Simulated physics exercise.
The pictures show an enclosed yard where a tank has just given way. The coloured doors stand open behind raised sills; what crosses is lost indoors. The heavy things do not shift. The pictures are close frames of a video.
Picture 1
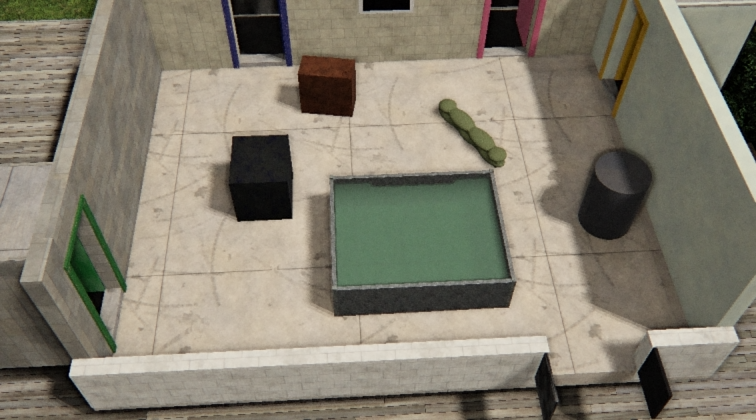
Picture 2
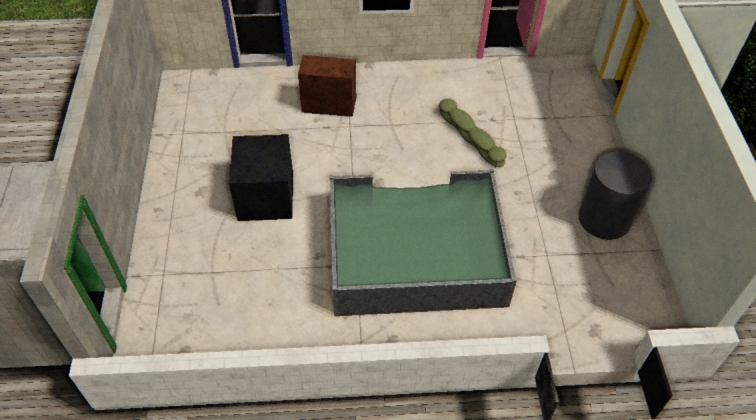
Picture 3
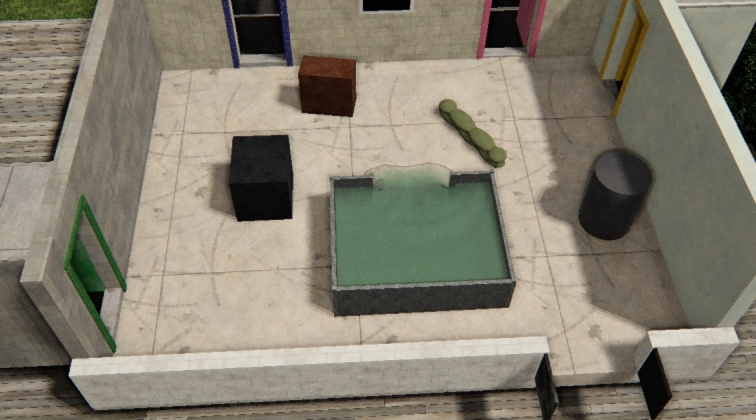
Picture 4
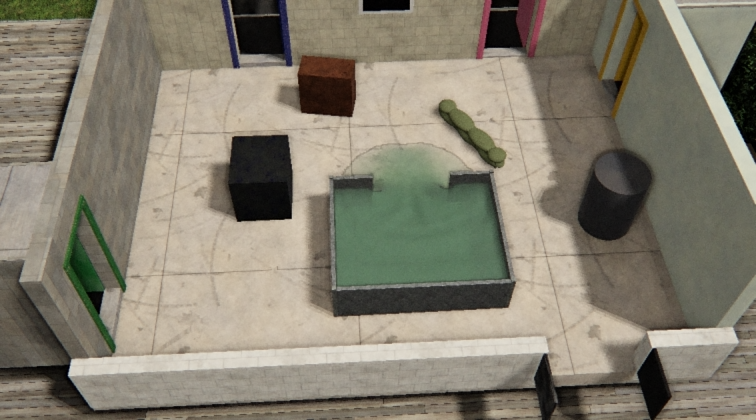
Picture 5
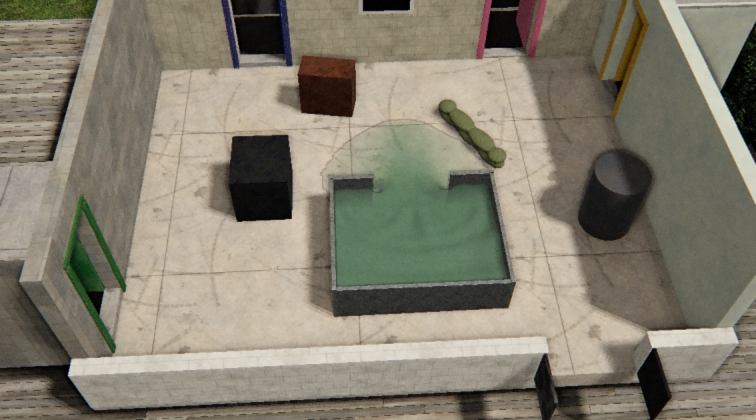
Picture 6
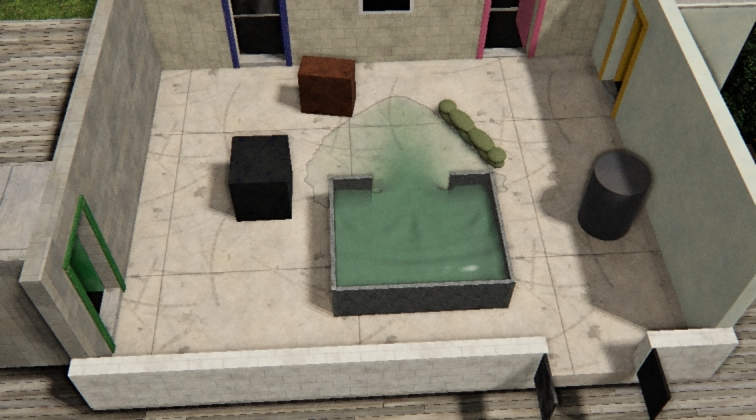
In the video, an open tank of green water stands in a walled yard among blocks, a cylinder and a low hedge; a gap opens in its far side and water pours out, spreading in a widening fan across the floor.
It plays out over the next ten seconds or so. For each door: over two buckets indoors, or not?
In the end: The yellow door lets in a lot; the green door admits no more than that; the pink door admits no more than that; the blue door admits no more than that.
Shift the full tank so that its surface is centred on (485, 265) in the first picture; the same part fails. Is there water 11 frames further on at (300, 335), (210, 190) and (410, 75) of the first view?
As listed: Dry, not flooded, flooded.
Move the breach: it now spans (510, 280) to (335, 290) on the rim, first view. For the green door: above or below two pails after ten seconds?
Green goes over.
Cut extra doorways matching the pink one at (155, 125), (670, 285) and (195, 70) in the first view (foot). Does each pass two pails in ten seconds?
One after the other: Takes more, holds, takes more.
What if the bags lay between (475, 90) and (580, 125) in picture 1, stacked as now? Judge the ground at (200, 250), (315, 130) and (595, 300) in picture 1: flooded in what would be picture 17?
In that order: Clear, wet, clear.
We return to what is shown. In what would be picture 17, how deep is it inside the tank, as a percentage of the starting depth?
I make it 58 per cent.
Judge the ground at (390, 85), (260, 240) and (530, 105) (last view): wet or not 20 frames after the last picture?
In that order: Under water, dry, covered.
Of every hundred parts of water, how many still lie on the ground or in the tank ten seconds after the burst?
Roughly 96 per cent.
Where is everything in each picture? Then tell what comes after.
The open tank at (418, 230) is whole and still, in the first picture.
The front is at a hidden place, out from the gap on the open tank's far side, in the second picture.
Water pours out on the open tank's far side and has run to (446, 172), in the third picture.
Water pours out on the open tank's far side and has run to (381, 149), in the fourth picture.
The front is at (386, 124), out from the gap on the open tank's far side, in the fifth picture.
The front is at (390, 101), out from the gap on the open tank's far side, in the sixth picture.
A moment on, water covers 20 % of the floor; the yellow door not reached, the green door not reached, the pink door not reached, the blue door not reached.
Next, water covers 30 % of the floor; the yellow door not reached, the green door not reached, the pink door wet at the sill, nothing in, the blue door wet at the sill, nothing in.
Then, water covers 50 % of the floor; the yellow door wet at the sill, nothing in, the green door not reached, the pink door wet at the sill, nothing in, the blue door wet at the sill, nothing in.
Later, water covers 75 % of the floor; the yellow door over two buckets in, the green door wet at the sill, nothing in, the pink door under two buckets in, the blue door wet at the sill, nothing in.
In the end, water covers 90 % of the floor; the yellow door over two buckets in, the green door wet at the sill, nothing in, the pink door under two buckets in, the blue door wet at the sill, nothing in.
